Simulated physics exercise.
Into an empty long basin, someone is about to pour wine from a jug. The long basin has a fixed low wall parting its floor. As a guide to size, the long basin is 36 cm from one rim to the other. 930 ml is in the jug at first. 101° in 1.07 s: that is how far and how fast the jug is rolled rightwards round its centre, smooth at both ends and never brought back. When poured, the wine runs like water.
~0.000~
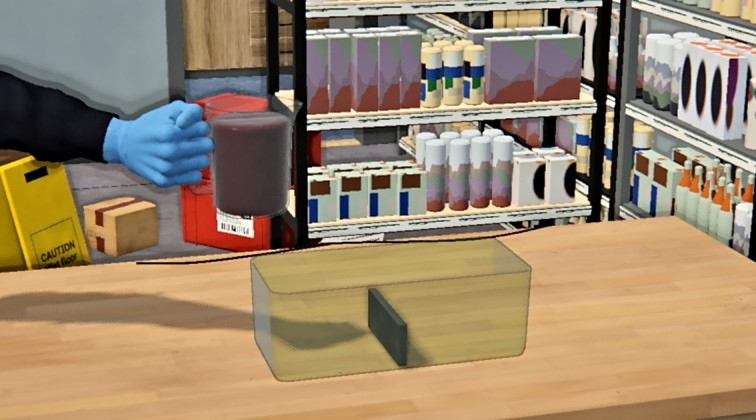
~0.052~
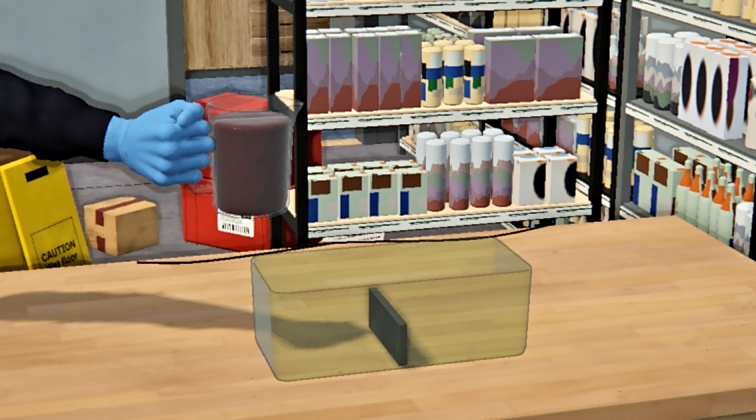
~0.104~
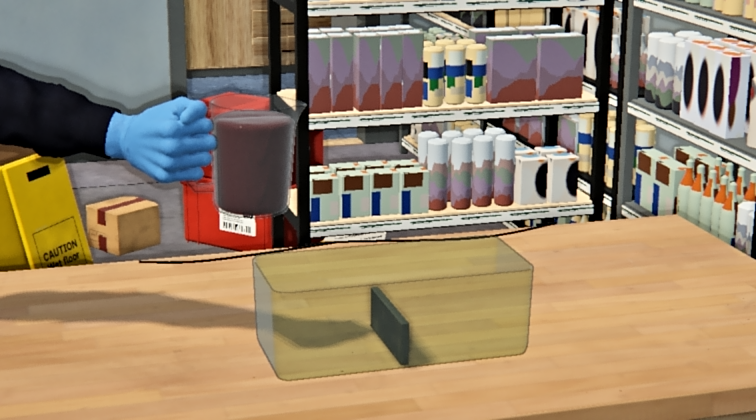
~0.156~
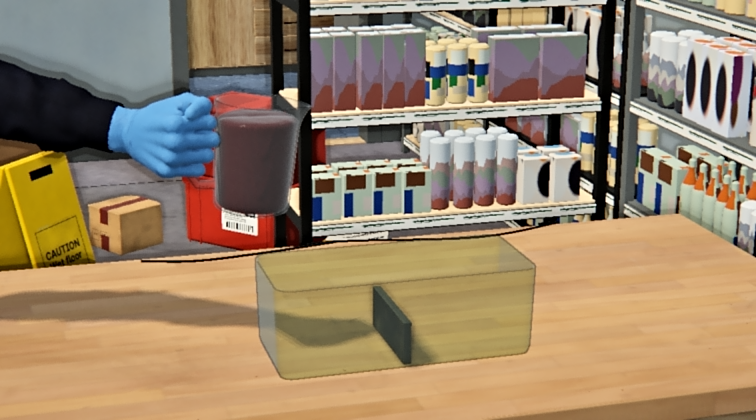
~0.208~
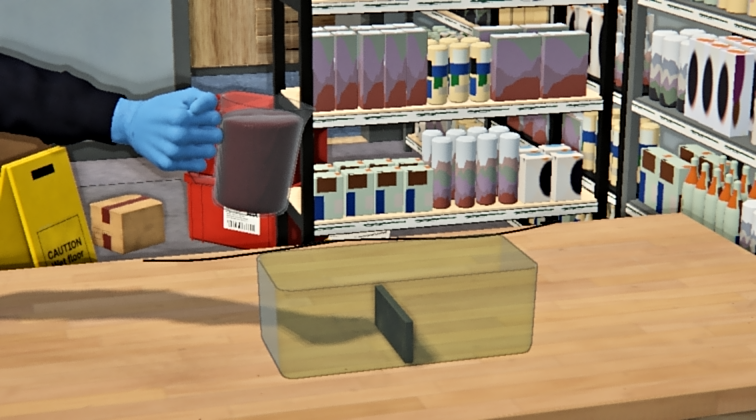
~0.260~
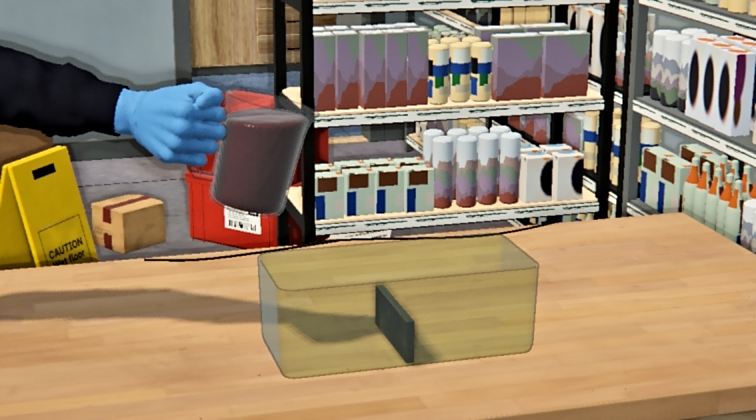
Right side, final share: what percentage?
8 per cent.
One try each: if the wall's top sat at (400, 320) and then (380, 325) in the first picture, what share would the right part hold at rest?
Result: 10 per cent, then 40 per cent.
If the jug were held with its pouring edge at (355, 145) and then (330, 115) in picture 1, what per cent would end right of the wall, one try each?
Respectively 85 and 65 %.
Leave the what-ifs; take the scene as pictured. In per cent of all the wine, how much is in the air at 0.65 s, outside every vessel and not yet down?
It comes to roughly 14 per cent.
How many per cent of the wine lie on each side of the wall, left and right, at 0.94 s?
36 per cent left and 7 right, roughly.
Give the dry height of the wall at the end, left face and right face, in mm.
Left: Roughly 30 mm; right: Roughly 58 mm.
After 0.65 s the tilt is 68° and 82 per cent is still to pour, 3 is left of the wall and 0 right of it.
After 0.94 s the tilt is 97° and 35 per cent is still to pour, 35 is left of the wall and 7 right of it.
After 1.24 s the tilt is 101° and 6 per cent is still to pour, 76 is left of the wall and 7 right of it.
After 1.57 s the tilt is 101° and 0 per cent is still to pour, 86 is left of the wall and 8 right of it.
In the end 87 per cent lies left of the wall, 8 right of it and 5 outside.
